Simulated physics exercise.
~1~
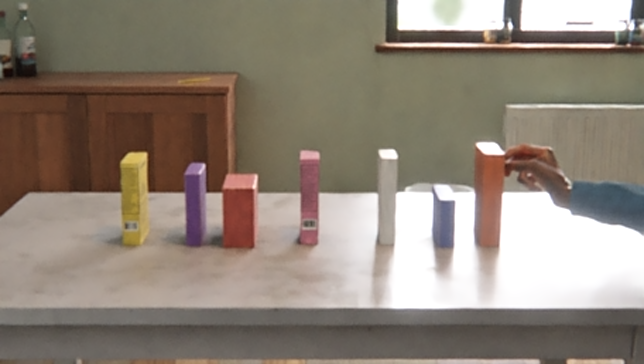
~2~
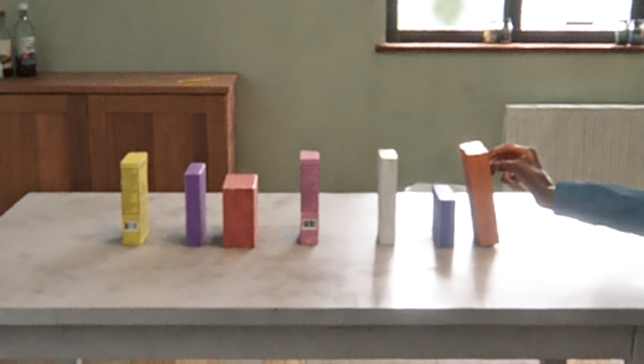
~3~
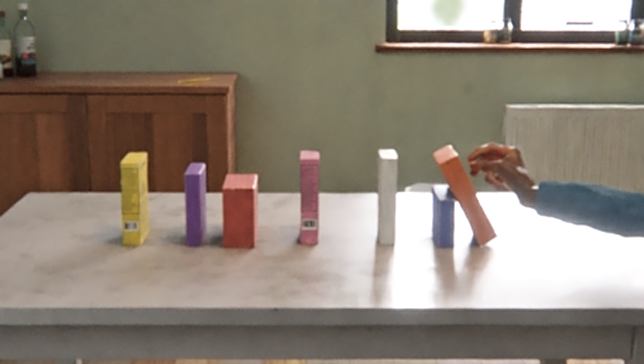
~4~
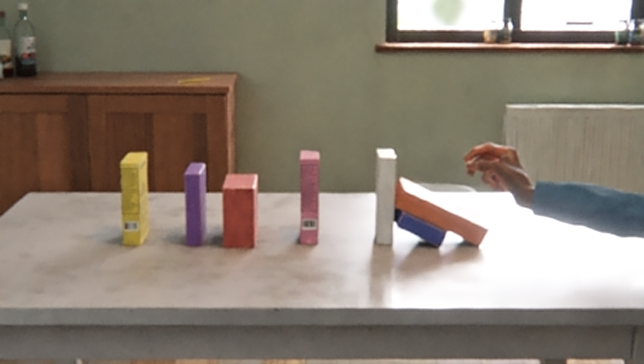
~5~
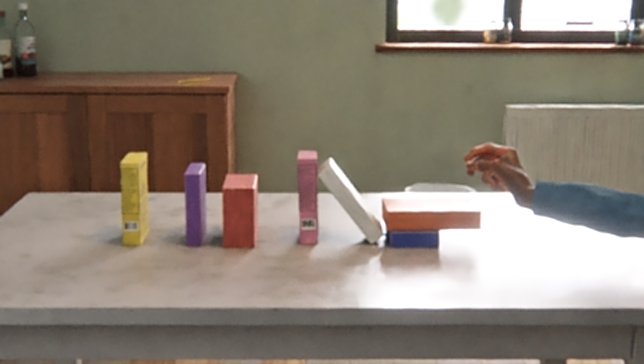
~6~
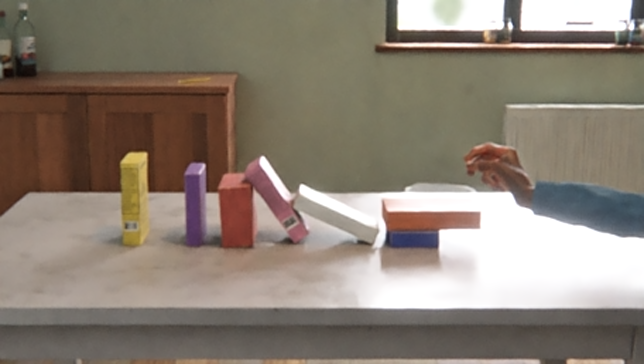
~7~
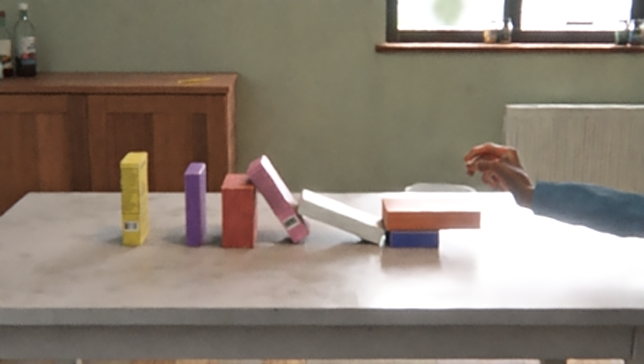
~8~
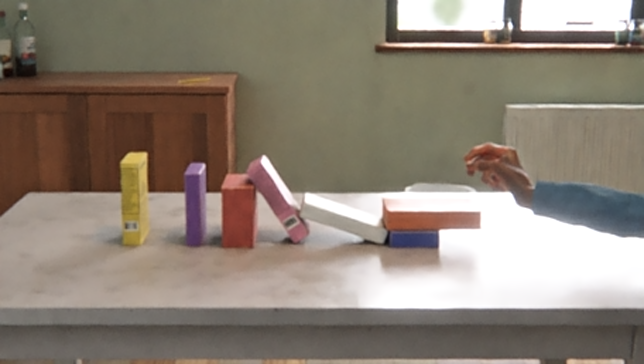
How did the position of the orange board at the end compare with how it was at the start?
The orange board was standing upright at the start, but by the end it was lying on its side on top of the blue block.
